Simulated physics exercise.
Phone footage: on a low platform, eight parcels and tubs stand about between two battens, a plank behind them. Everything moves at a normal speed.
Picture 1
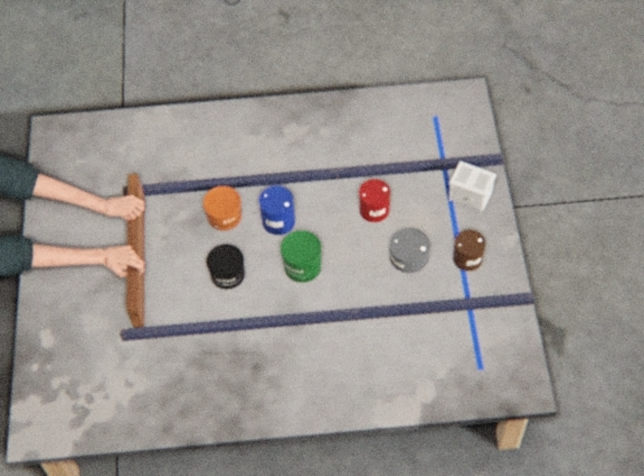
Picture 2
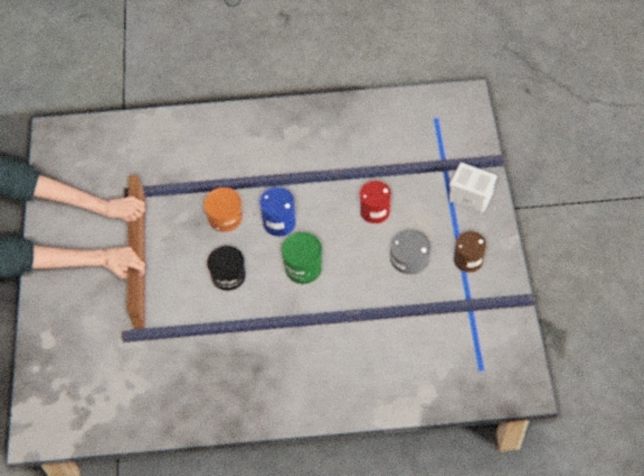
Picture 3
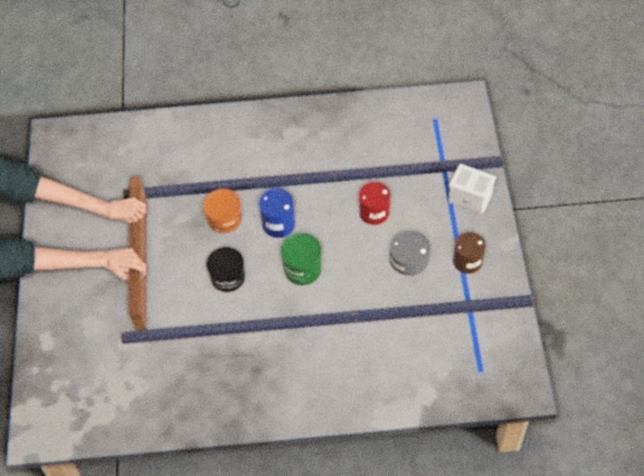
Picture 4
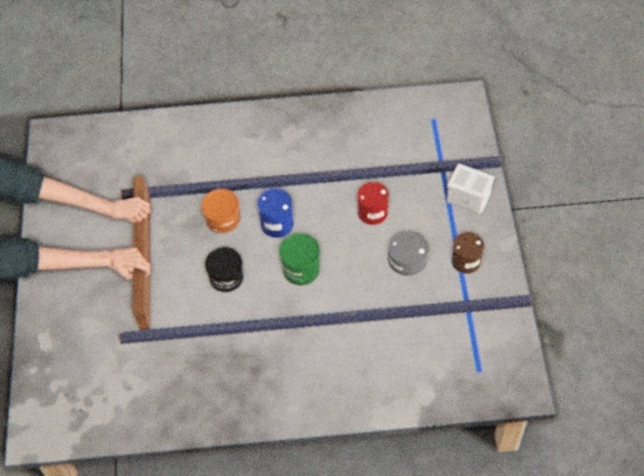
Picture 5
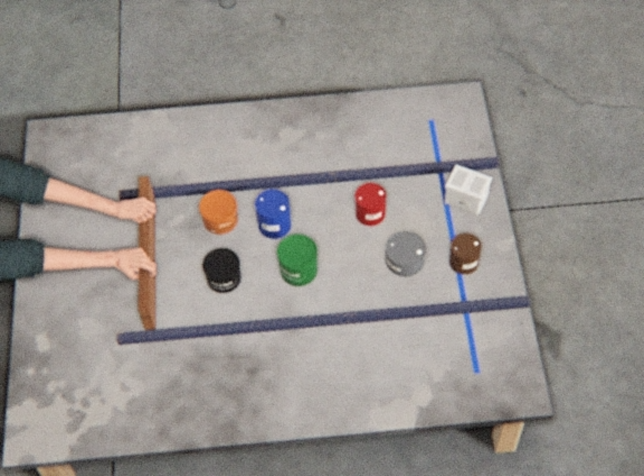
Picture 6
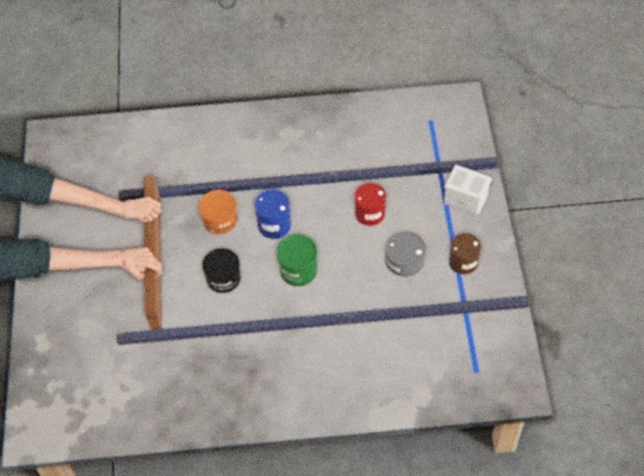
A wooden plank, held by two hands, slides slightly right toward eight still containers.
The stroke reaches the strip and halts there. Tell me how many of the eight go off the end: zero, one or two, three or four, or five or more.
The answer is one or two.
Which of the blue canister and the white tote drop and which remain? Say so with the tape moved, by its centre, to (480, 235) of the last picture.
The blue canister keeps its place and the white tote comes off.
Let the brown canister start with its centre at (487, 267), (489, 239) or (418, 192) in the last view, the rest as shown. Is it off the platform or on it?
Going through the three places, it is not lost; drops down; is not lost.
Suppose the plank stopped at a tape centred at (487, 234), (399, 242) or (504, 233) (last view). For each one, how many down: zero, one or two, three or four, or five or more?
Place one: Five or over; place two: One or two; place three: Five or more.
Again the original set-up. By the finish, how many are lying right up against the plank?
Contact count: 3.
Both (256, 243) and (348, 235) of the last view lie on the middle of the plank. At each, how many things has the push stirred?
Moved so far: 4, then 7.
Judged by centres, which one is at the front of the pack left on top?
White tote.
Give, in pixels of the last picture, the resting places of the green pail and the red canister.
The green pail at (510, 235), the red canister at (493, 201).
Soon after, none off yet; white tote at rest near (467, 191); brown canister at rest near (465, 254); grey canister at rest near (405, 254).
Then, none off yet; white tote at rest near (467, 191); brown canister moved about its own width near (484, 254); grey canister moved about its own width near (449, 249).
At rest, the number that fall off is one or two; fallen, grey canister and brown canister.
